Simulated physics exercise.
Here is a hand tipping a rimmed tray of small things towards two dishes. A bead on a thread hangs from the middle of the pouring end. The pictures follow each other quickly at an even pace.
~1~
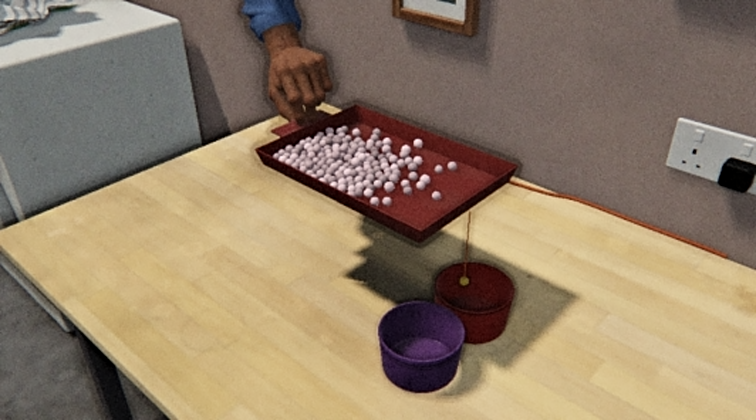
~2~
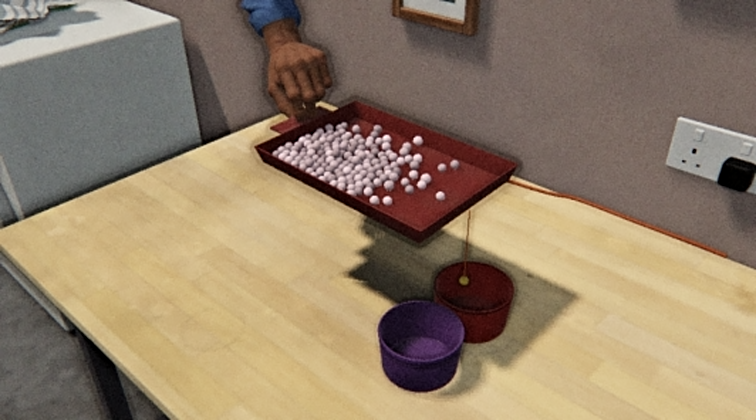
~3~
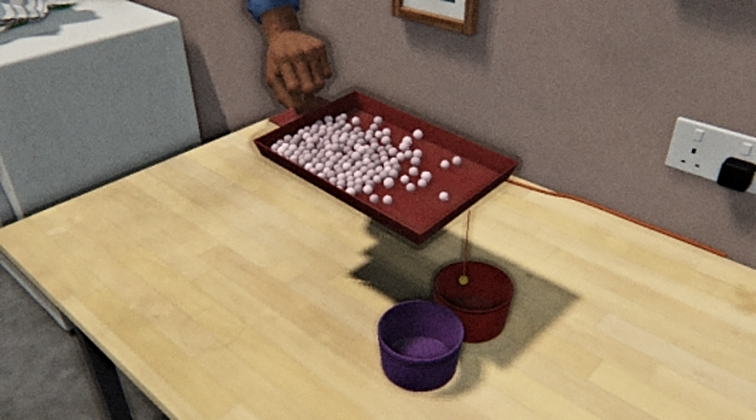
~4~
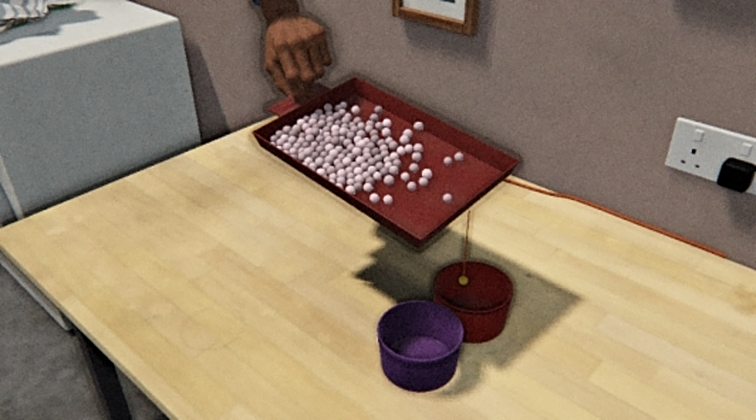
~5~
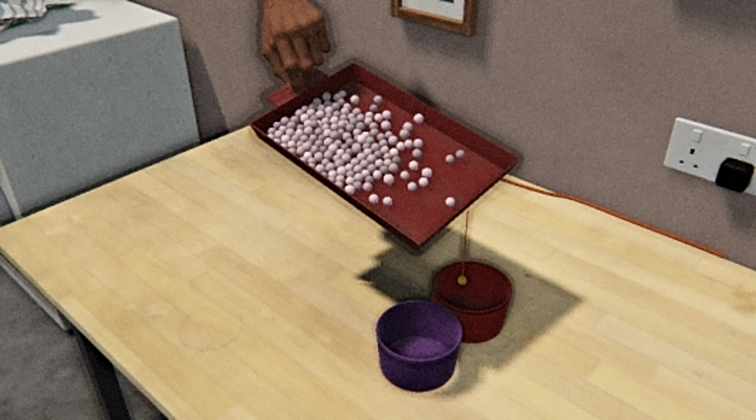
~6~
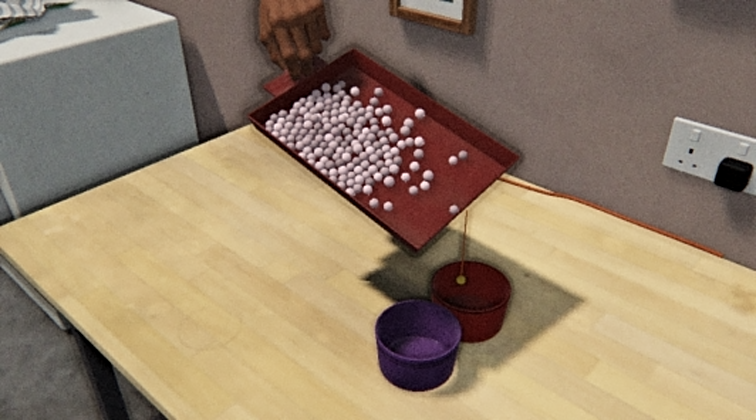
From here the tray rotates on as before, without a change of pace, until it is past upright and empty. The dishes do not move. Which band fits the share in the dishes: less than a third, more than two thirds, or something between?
Caught overall: Over two thirds.
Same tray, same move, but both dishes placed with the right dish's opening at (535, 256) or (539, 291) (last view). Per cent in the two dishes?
About 0 and 10 per cent.
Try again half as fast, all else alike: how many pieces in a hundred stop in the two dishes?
Roughly 90 in a hundred.
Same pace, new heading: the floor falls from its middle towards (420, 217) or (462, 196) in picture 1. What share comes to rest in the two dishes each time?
About 60 and 10 per cent.
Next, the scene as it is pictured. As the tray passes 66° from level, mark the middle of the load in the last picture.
Close to (418, 247).
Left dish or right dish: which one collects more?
It is the left-hand dish.
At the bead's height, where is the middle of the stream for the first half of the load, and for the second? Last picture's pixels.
The first part at (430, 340); the rest at (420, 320).
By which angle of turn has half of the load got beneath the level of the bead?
Roughly 80°.
Soon after the last picture, tray tipped steeply; about two thirds on the tray; a small part in the left dish; a stray few outside both; about a quarter in the air.
A little later, tray tipped past a quarter turn; a stray few on the tray; most in the left dish; a small part outside both; a stray few in the air.
Later still, tray tipped past a quarter turn; most in the left dish; a small part outside both.
At rest, tray tipped past a quarter turn; most in the left dish; none in the right dish; a small part outside both.
